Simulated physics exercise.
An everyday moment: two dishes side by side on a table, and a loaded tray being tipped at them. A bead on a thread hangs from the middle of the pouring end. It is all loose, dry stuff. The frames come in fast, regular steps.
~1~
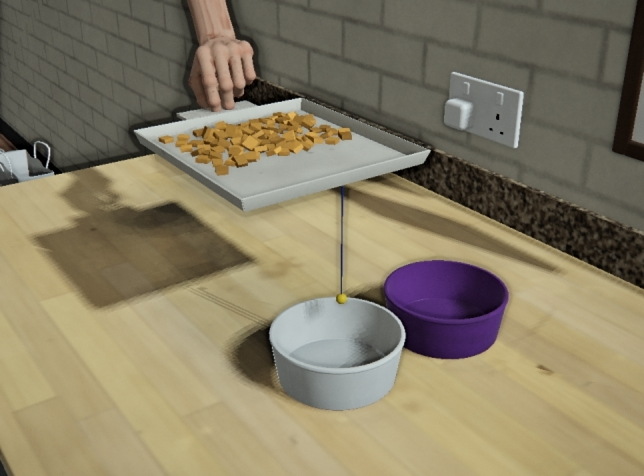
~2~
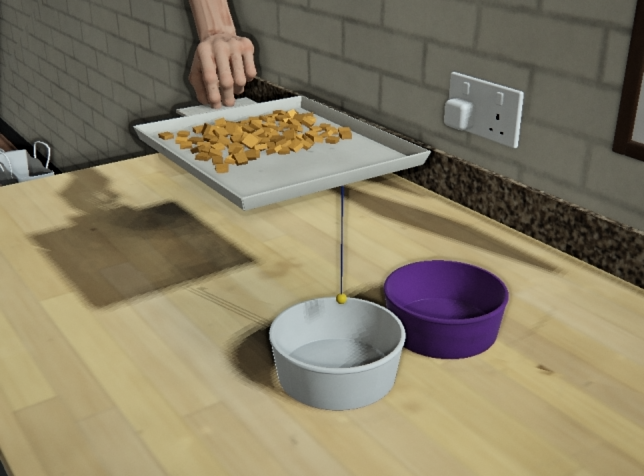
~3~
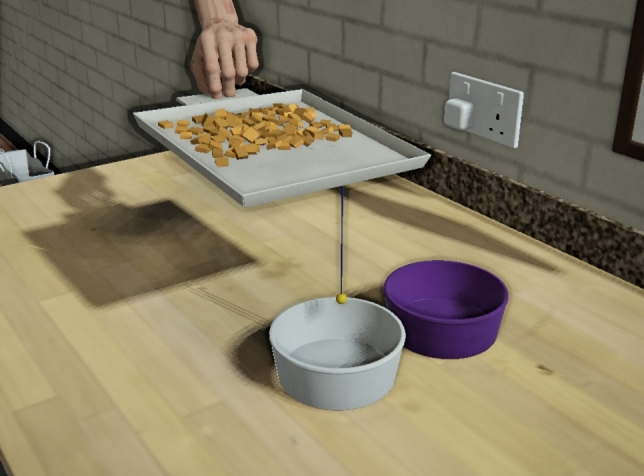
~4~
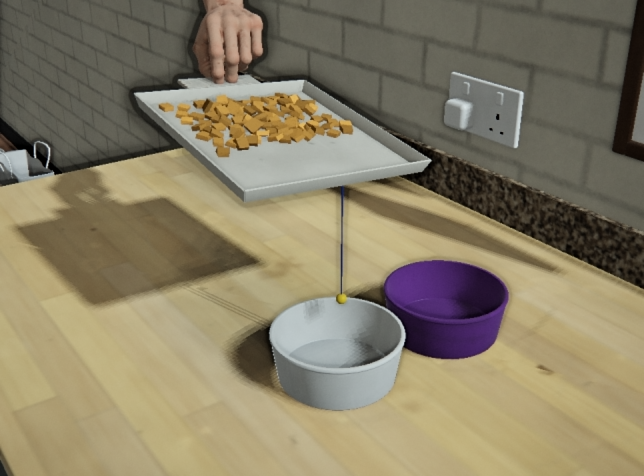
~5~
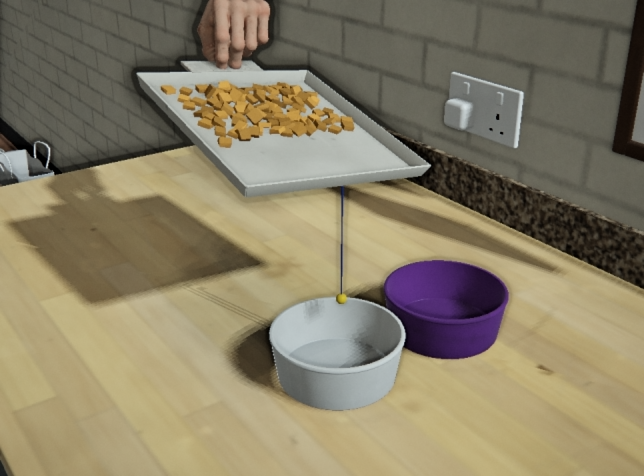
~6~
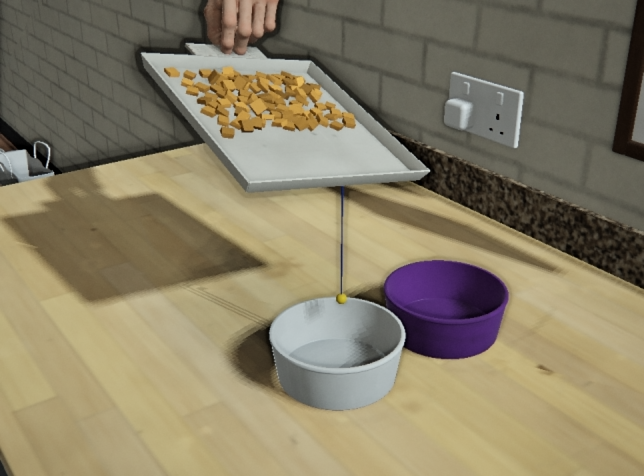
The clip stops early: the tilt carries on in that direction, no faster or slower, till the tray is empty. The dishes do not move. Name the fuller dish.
The right-hand dish gets more.
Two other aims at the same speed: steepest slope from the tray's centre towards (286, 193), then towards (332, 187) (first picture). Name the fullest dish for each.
In turn: Left; the left-hand dish.
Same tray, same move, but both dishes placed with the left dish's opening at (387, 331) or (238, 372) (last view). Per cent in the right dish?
About 30 and 10 per cent.
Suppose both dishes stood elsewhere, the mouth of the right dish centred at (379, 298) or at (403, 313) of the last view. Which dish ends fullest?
At the first place the right dish, at the second right.
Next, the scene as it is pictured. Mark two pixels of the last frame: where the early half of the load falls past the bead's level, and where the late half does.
Early half (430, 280), late half (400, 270).
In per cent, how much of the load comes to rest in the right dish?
Roughly 90 in a hundred.
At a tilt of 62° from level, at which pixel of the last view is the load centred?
Around (389, 168).
Shortly afterwards, tray tipped steeply; the bulk on the tray; near a quarter in the air.
Next, tray tipped right over; a little on the tray; the bulk in the right dish; a little outside both; a little in the air.
Some moments later, tray tipped past a quarter turn; all but a few in the right dish; a little outside both.
In the end, tray tipped past a quarter turn; none at all in the left dish; all but a few in the right dish; a little outside both.
